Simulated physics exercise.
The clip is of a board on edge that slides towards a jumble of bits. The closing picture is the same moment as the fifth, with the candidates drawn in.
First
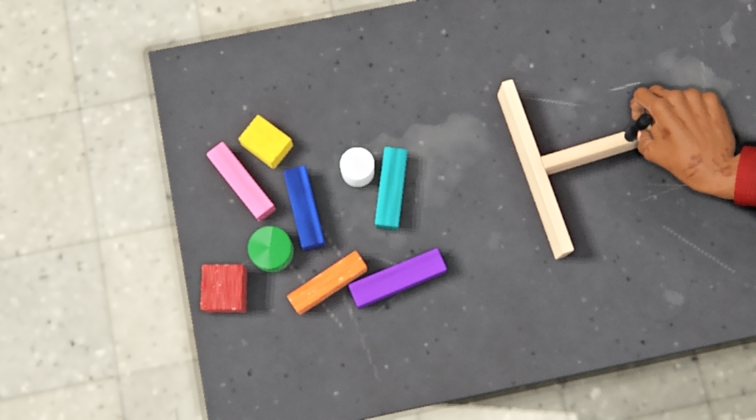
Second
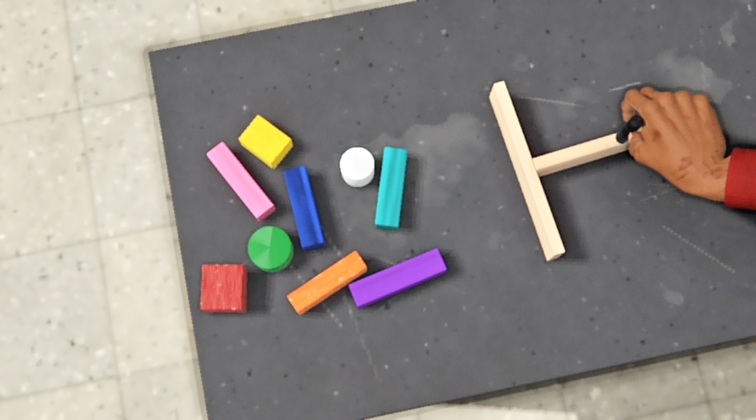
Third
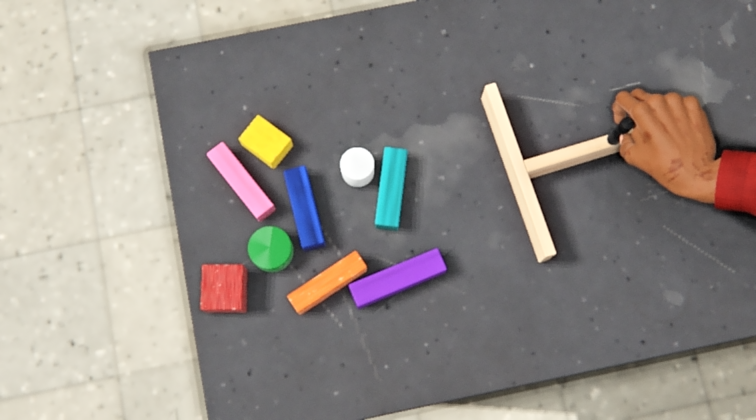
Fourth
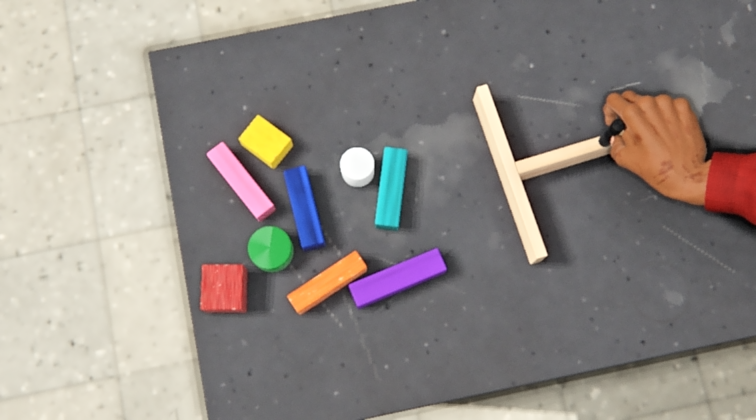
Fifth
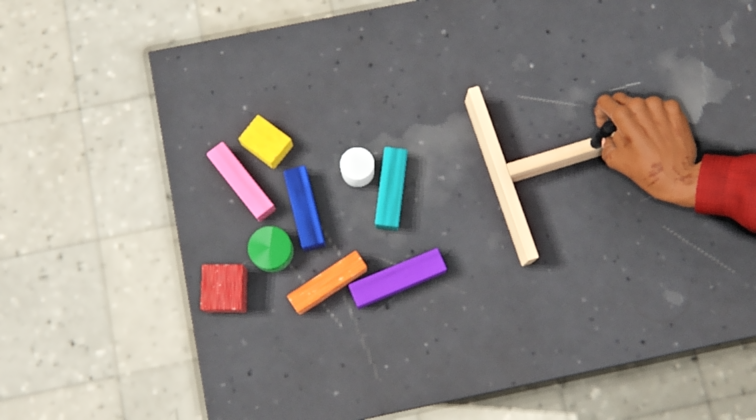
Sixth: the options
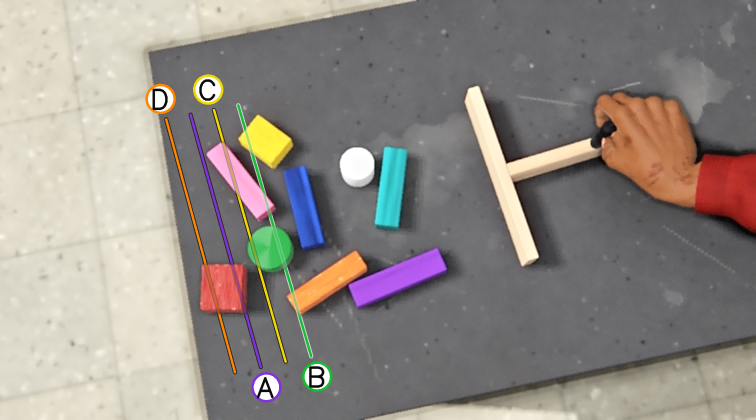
A wooden board on edge, gripped by a hand at its black-knobbed handle, slides slowly left across a dark tabletop. It moves a short way towards a jumble of colourful sticks and blocks, among them purple, teal, red and yellow. The pieces stay still, with a gap remaining between them and the board.
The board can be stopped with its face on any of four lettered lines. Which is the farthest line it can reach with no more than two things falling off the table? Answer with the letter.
At C, and not beyond.
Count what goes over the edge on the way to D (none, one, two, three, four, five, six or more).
Six or more.
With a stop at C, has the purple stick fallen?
By then, no.
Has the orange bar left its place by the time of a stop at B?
Yes.
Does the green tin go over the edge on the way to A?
Yes.
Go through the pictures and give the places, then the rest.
The first frame shows purple stick (398, 279); red block (224, 289); board (538, 164).
The second frame shows board (529, 166); blue stick (305, 209).
The third frame shows board (520, 168); pink stick (242, 182).
The fourth frame shows board (512, 170); orange bar (328, 283).
The fifth frame shows board (503, 171); purple stick (398, 279); red block (224, 289); yellow block (266, 142).
On the marked copy, A at (225, 237); B at (274, 227); C at (249, 232); D at (200, 242).
Taking C. A third of the way, board (412, 190); purple stick (382, 284); turquoise stick (386, 192).
Two thirds of the way, board (321, 208); red block (217, 296); pink stick (219, 189).
When it is over, board (248, 223); red block over the edge; pink stick over the edge; two fallen.
As for the rest, A drops four; B is within the limit but short; D drops seven.
